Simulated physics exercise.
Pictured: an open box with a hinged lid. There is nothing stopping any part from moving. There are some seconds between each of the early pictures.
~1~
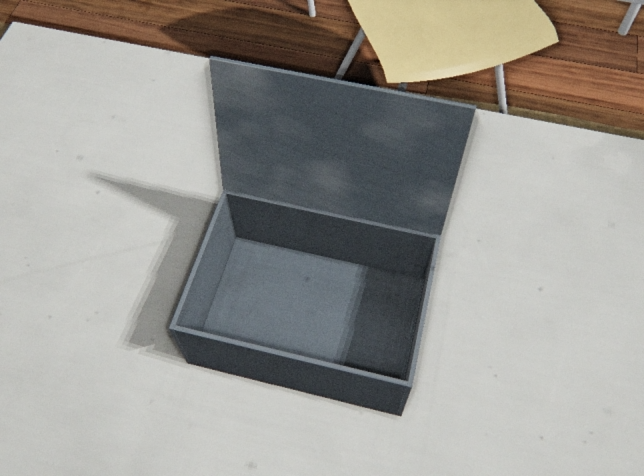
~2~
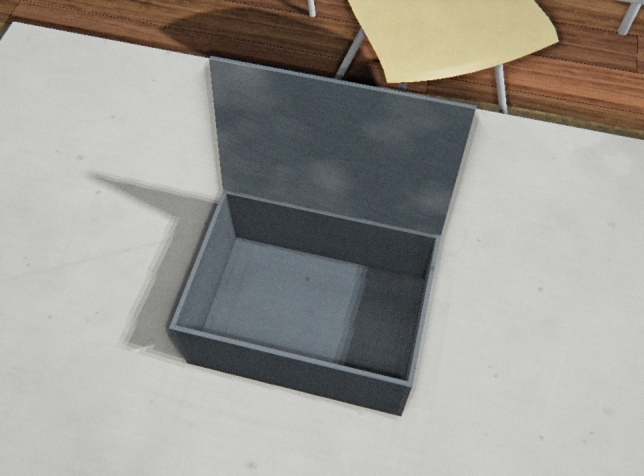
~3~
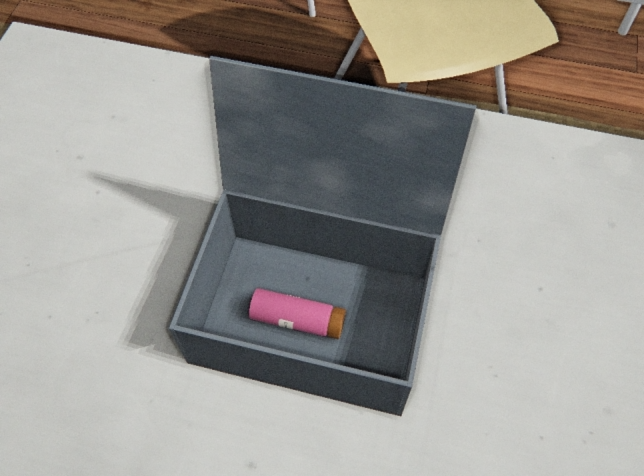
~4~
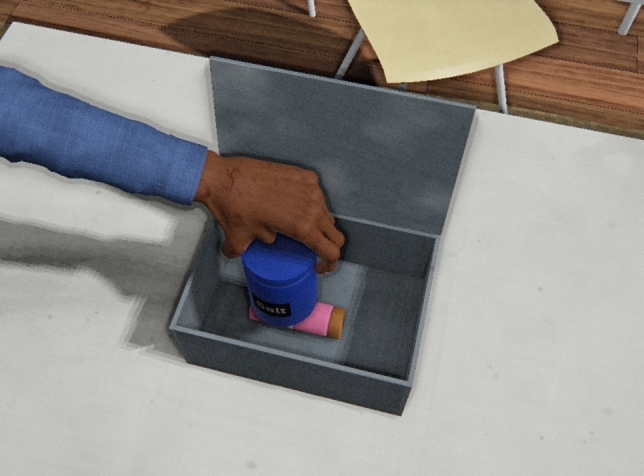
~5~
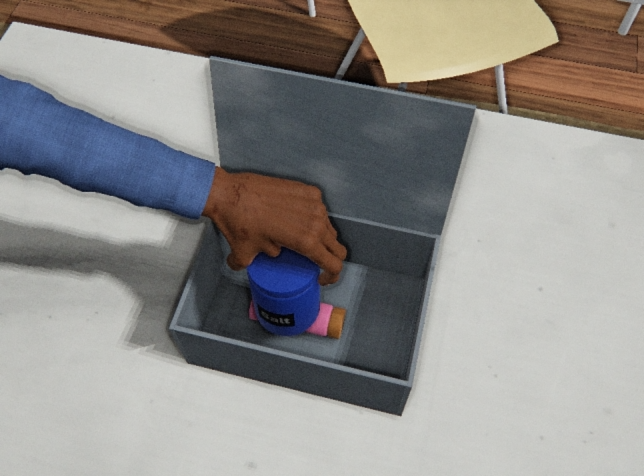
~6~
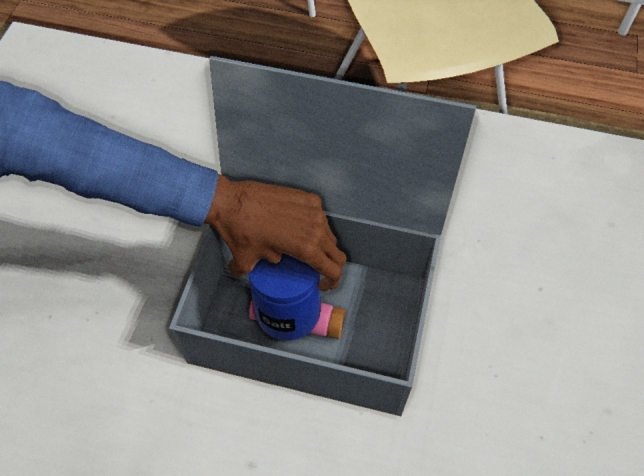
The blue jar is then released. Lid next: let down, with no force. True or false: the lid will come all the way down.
False.
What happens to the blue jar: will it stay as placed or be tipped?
Result: It leans over.
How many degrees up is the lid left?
The lid sits around 25° above the rim.
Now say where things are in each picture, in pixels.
The last thing is not in view yet, in the first frame.
The last thing is not in view yet, in the second frame.
The last thing is not in view yet; pink shaker (298, 314), in the third frame.
Still above its spot; blue jar (281, 273), in the fourth frame.
Still above its spot; blue jar (285, 284), in the fifth frame.
Put in, still held; blue jar (286, 290), in the sixth frame.
Then, 1.50 s after the last picture, lid 70° above the rim; blue jar tipped 29° from how it was near (282, 309).
Then, 1.90 s after the last picture, lid 24° above the rim; blue jar tipped 29° from how it was near (281, 309).
At rest, lid 24° above the rim; left askew, blue jar; pink shaker in place. Seen from the same camera at the end, blue jar near (281, 309).
